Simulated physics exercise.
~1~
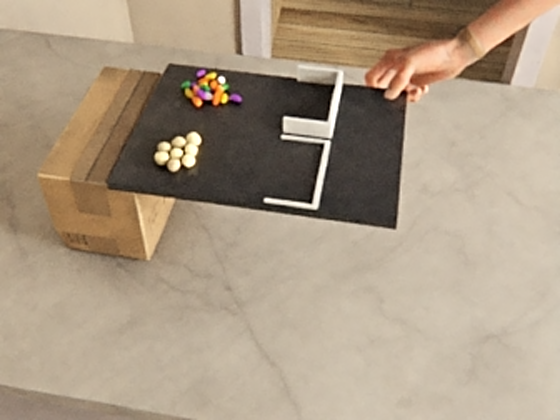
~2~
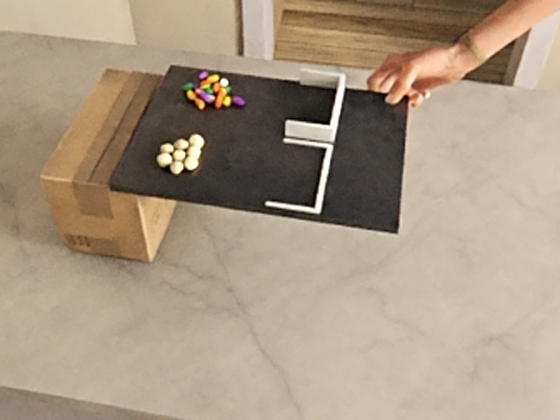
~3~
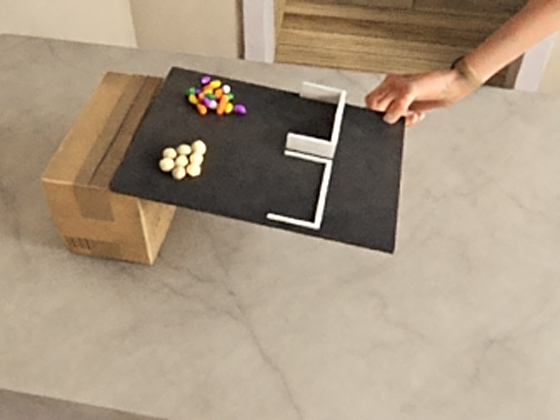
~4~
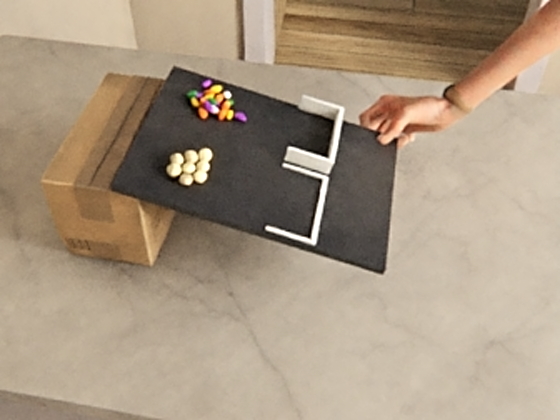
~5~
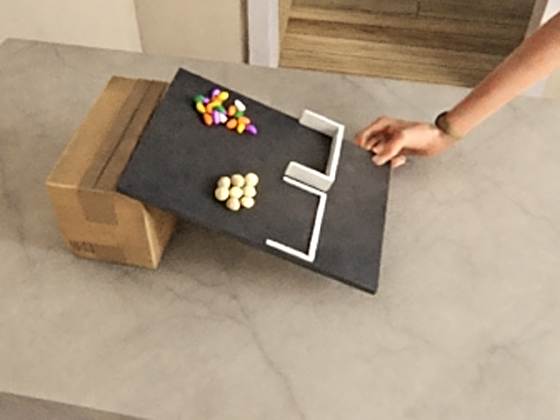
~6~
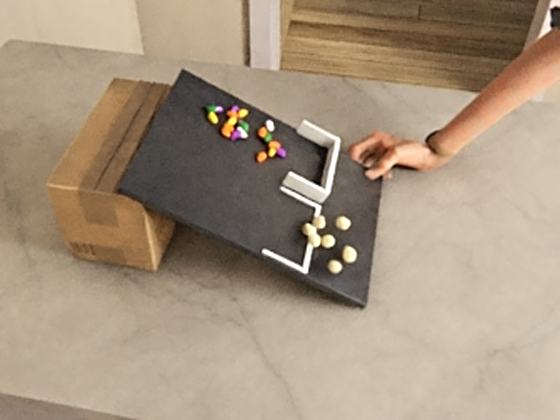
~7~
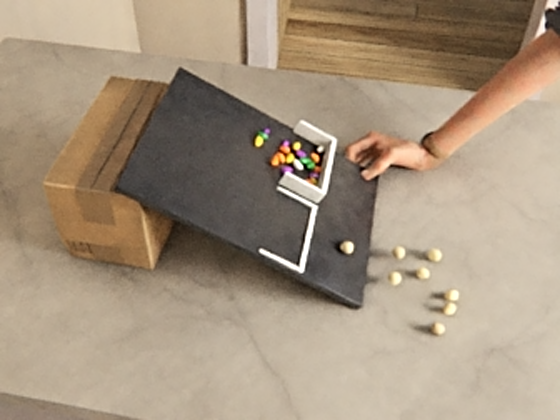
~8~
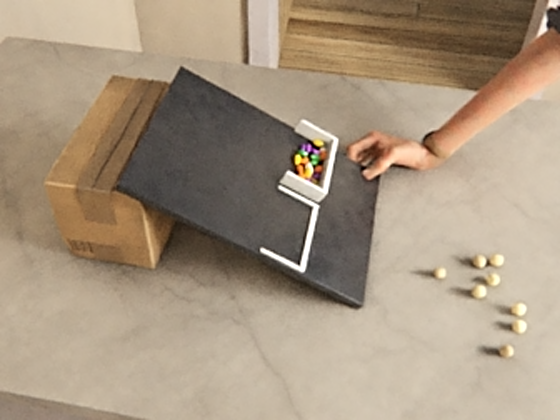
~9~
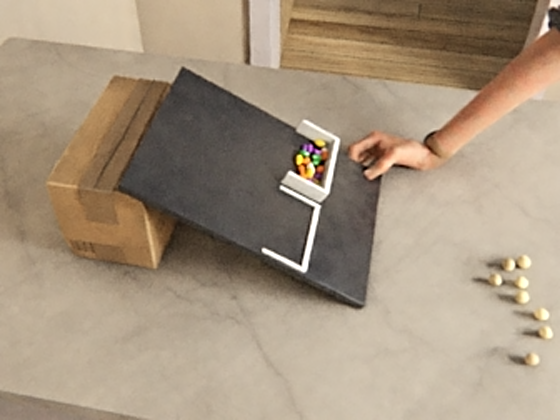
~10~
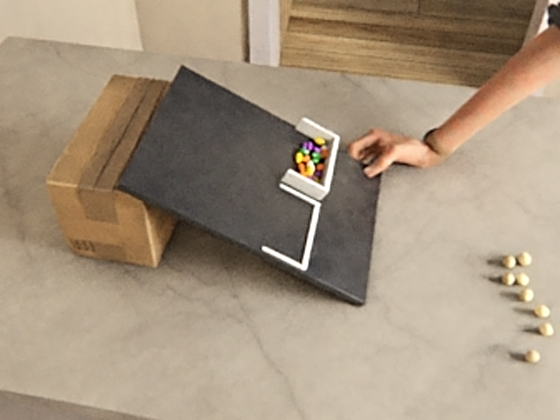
A dark board rests with its left end on a cardboard box on a pale marbled counter, seen from above, while a hand at the right holds its free end. On it sit a heap of small multicoloured pieces at the back and a cluster of cream balls in front, each with a white barrier further right. The hand lowers the free end and the board tilts more steeply. The cream balls roll down first, pass their barrier and spill onto the counter. The colourful pieces slide after them and gather inside the back barrier, while the balls come to rest at the far right.
